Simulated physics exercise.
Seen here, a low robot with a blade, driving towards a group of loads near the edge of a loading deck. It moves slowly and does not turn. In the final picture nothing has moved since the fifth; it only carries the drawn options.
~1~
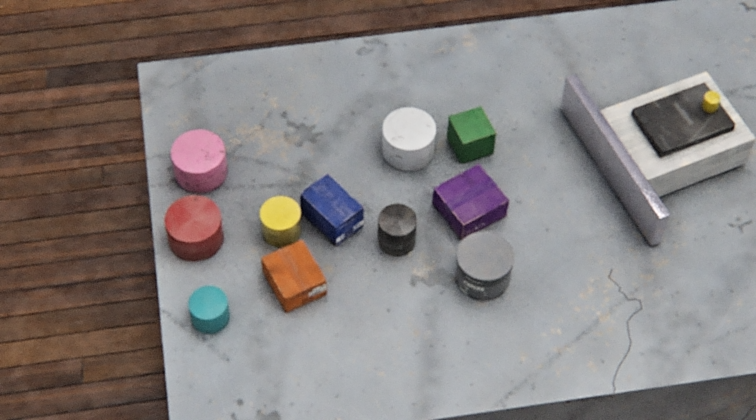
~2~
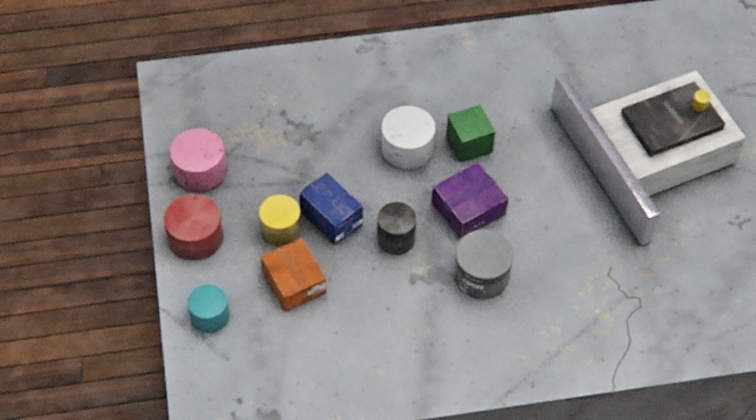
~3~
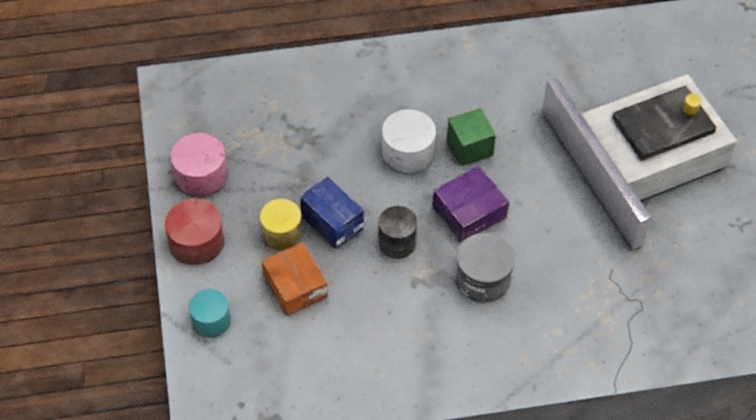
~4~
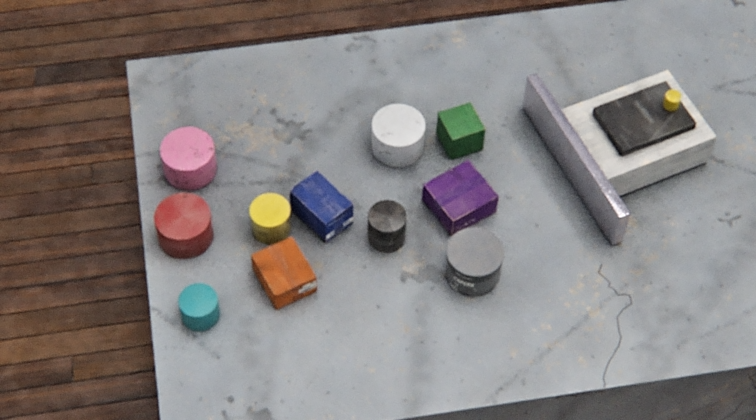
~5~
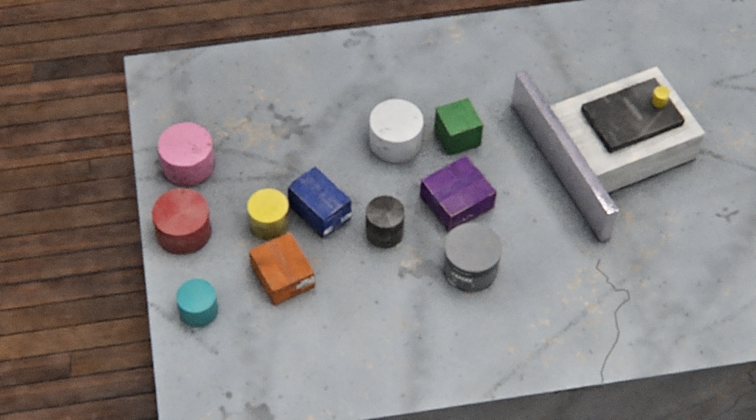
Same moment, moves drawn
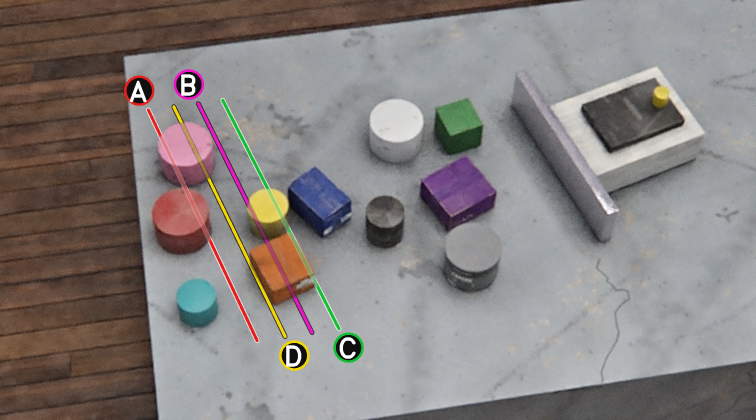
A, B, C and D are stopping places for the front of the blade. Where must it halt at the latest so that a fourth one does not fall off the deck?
Stop at D.
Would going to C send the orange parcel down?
No.
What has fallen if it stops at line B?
The red canister goes over.
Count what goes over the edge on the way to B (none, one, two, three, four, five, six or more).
One.
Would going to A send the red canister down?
Yes.
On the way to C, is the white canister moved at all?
Yes.
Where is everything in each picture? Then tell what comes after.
In the first frame, blue box (332, 209); red canister (194, 228); purple box (470, 202).
In the second frame, robot (668, 120); turquoise canister (208, 309).
In the third frame, robot (659, 124); yellow pail (281, 225).
In the fourth frame, robot (638, 120); pink canister (188, 158).
In the fifth frame, robot (627, 116); green crate (458, 126); orange parcel (282, 268); blue box (320, 202).
On the marked copy, A at (200, 219); B at (252, 212); C at (278, 209); D at (226, 216).
Taking D. A third of the way, robot (509, 132); grey pail (459, 263); green crate (395, 137).
Two thirds of the way, robot (389, 147); red canister (169, 224); yellow pail (214, 236).
When it is over, robot (295, 160); red canister over the edge; yellow pail over the edge; two fallen.
As for the rest, A drops five; B is within the limit but short; C is within the limit but short.
